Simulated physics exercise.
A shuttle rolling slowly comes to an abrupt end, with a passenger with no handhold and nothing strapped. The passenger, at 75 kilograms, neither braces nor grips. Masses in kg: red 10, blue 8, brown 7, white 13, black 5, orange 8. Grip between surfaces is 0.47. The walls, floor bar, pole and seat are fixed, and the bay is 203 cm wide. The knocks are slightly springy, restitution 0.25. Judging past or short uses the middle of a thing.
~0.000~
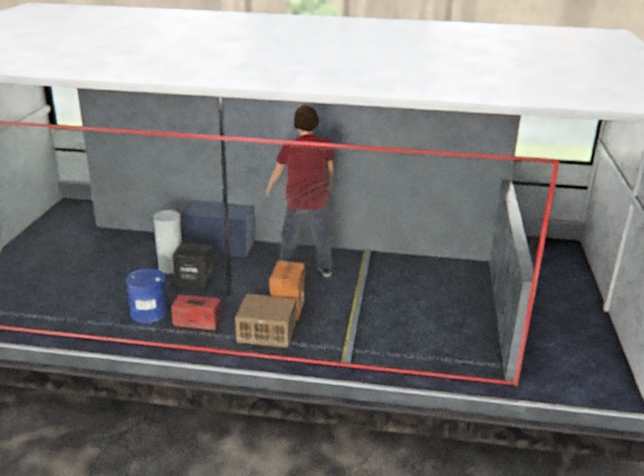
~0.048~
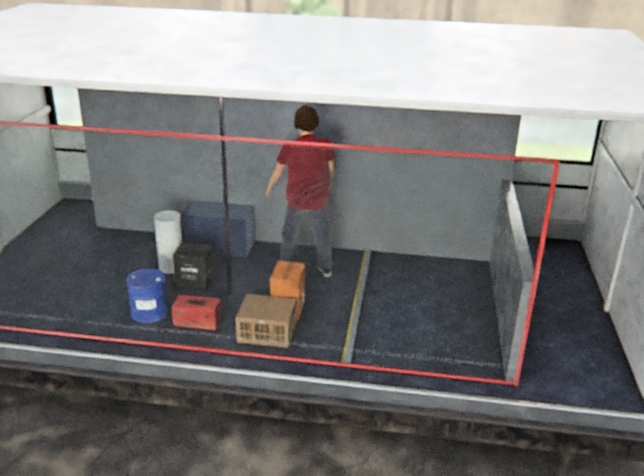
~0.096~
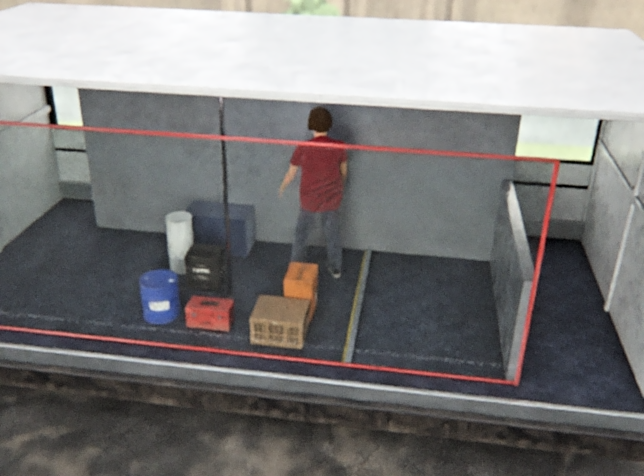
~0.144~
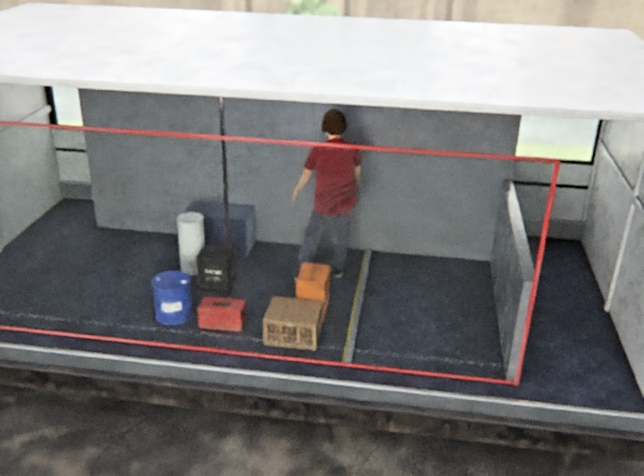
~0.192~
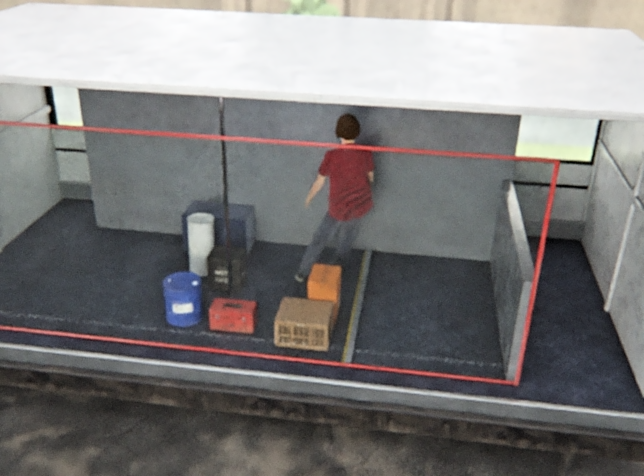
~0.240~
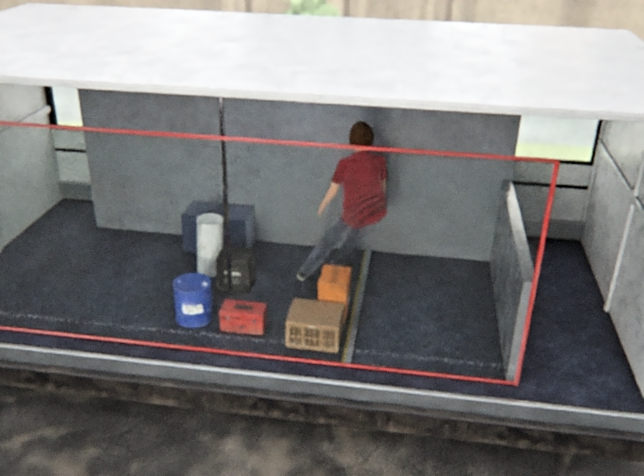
In the video, a blue drum, a white cylinder and several boxes slide gradually right together across the dark floor of an open-sided bay, while a person in a red shirt also shifts right, legs angling out to the left.
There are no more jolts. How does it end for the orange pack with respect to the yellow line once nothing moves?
The orange pack comes to rest beyond the yellow line.
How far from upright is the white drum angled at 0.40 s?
Roughly 20 degrees.
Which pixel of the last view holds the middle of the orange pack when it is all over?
About (377, 305).
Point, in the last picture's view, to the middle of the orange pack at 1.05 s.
Near (377, 305).
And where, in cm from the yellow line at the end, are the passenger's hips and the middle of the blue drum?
The passenger's hips ends 100 cm past, and the blue drum ends 110 cm short.
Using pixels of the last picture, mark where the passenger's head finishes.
End point: Roughly (467, 264) in the last view.
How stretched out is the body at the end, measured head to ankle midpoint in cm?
Roughly 90 cm apart.
After 0.40 s the orange pack is 5 cm short of the yellow line, tilted 30°, near (350, 293) in the last picture's view.
After 0.65 s the orange pack is 14 cm past the yellow line, tilted 90°, near (371, 304) in the last picture's view.
After 1.05 s the orange pack is 20 cm past the yellow line, tilted 95°, near (377, 305) in the last picture's view.
By 1.7 s, red toolbox stops short of the yellow line; blue drum stops short of the yellow line; brown crate stops short of the yellow line; black carton stops short of the yellow line; orange pack crosses the yellow line; passenger's hips cross the yellow line; passenger's head crosses the yellow line.
